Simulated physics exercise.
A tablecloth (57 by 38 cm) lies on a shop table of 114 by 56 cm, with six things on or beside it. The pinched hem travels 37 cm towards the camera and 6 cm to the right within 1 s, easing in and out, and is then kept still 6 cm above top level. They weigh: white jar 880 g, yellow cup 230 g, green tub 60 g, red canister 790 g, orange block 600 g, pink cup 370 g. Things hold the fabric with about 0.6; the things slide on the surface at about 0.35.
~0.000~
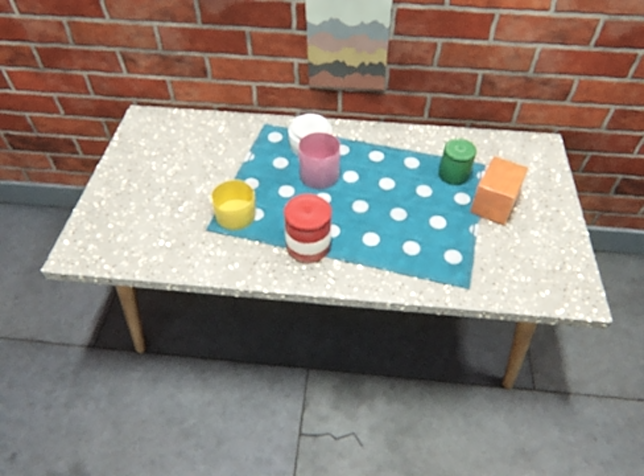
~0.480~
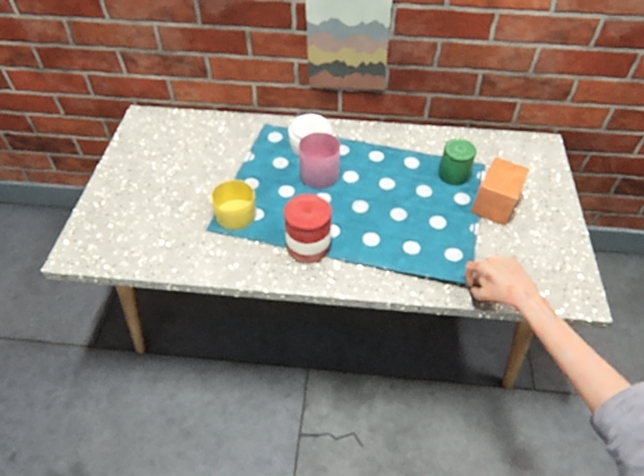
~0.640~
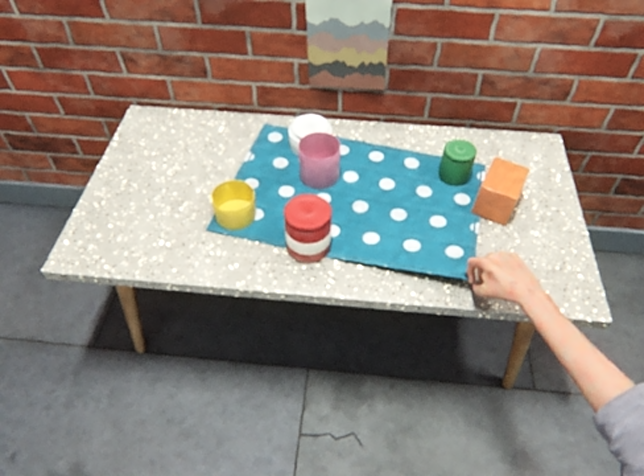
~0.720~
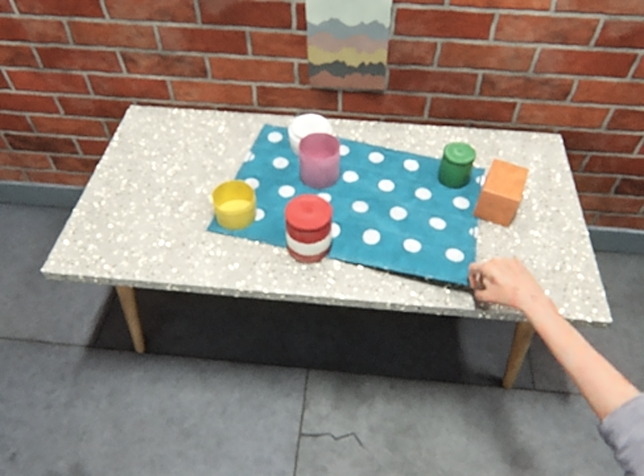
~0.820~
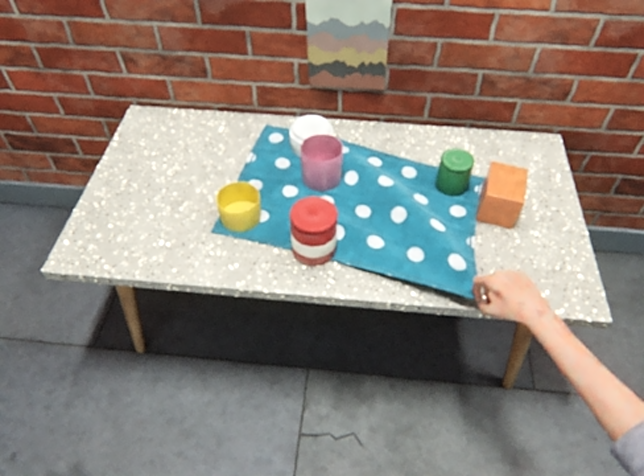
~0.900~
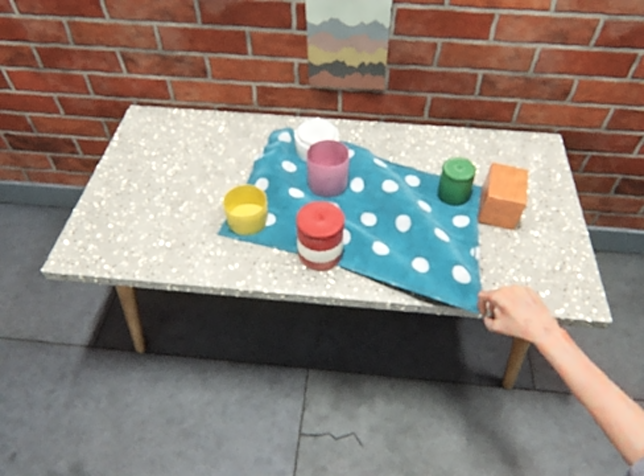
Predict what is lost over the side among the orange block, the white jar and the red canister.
In order: The orange block remains up there; the white jar stays on; the red canister goes over the edge.
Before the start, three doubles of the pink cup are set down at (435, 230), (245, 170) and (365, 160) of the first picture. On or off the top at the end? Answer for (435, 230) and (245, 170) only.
In turn: Falls off, stays on.
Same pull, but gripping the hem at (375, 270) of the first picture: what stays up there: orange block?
In that case: Orange block stays up.
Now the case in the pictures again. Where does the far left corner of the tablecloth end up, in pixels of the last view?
At about (361, 197).
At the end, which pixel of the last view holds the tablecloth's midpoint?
Near (428, 319).
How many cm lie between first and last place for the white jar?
About: White jar 35 cm.
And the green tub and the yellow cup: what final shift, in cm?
Green tub 35 cm, yellow cup over the edge.
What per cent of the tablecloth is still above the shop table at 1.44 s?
About 55 per cent.
After 1.1 s, 90 % of the tablecloth is still over the top; white jar 14 cm off its start, red canister 10 cm off its start, orange block 3 cm off its start.
After 1.3 s, 75 % of the tablecloth is still over the top; white jar 24 cm off its start, red canister 18 cm off its start, orange block 4 cm off its start.
After 1.4 s, 55 % of the tablecloth is still over the top; white jar 32 cm off its start at (394, 205), red canister over the edge, orange block 4 cm off its start at (513, 188).
After 1.6 s, 45 % of the tablecloth is still over the top; white jar 37 cm off its start, red canister over the edge, orange block 4 cm off its start.
After 3.2 s, 45 % of the tablecloth is still over the top; white jar 37 cm off its start at (407, 221), red canister over the edge, orange block 3 cm off its start at (513, 188), yellow cup over the edge.
